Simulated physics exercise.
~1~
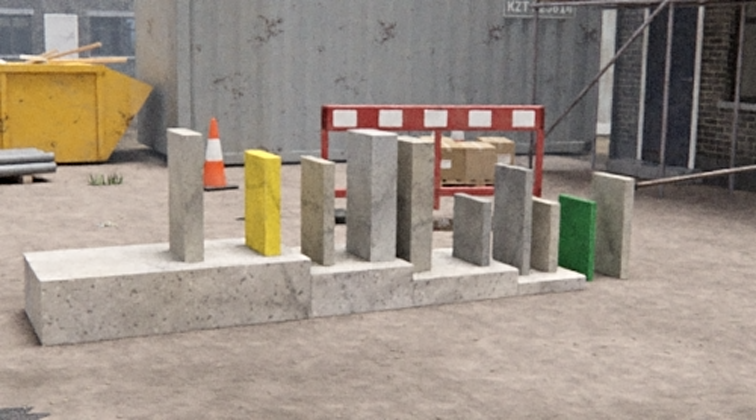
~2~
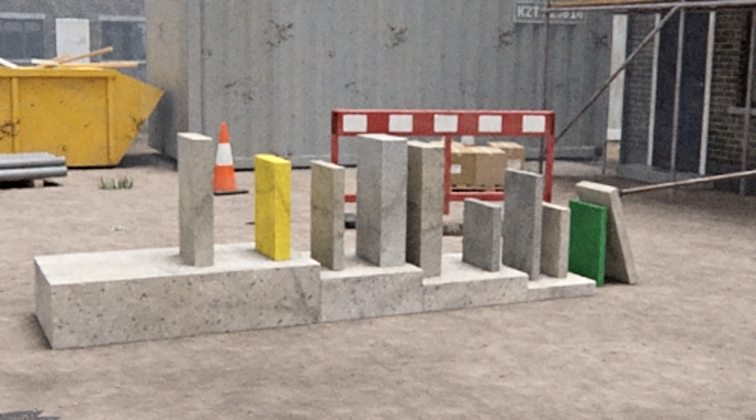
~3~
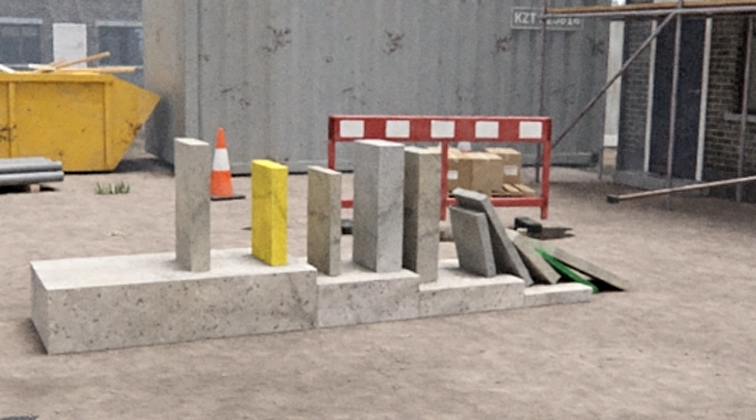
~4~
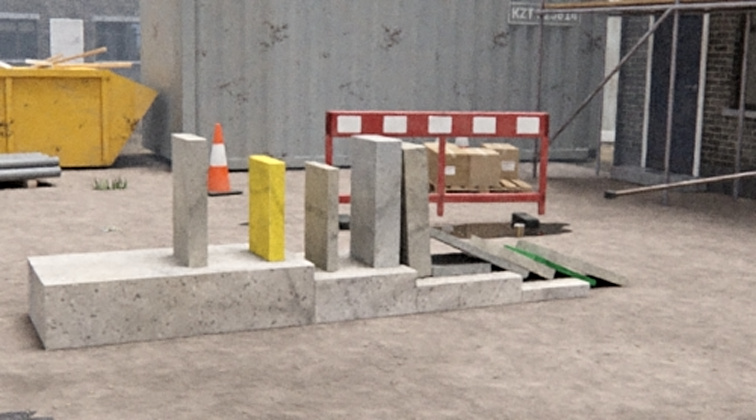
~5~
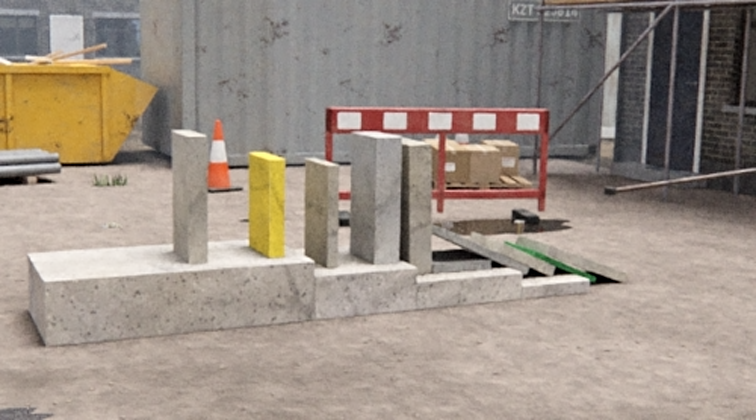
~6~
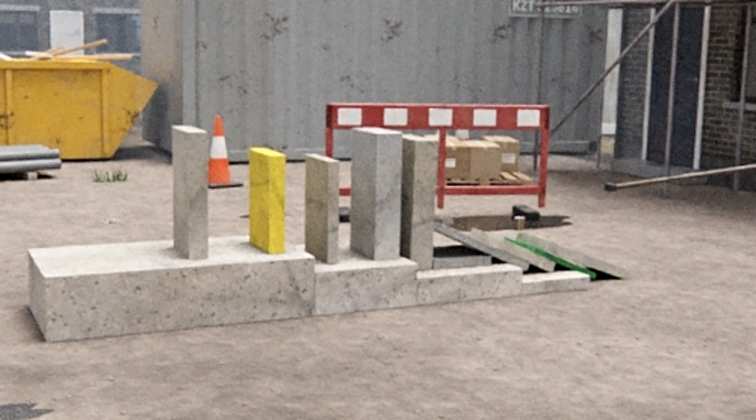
The right-hand slabs topple leftward in turn, green included, leaving five standing, yellow among them.
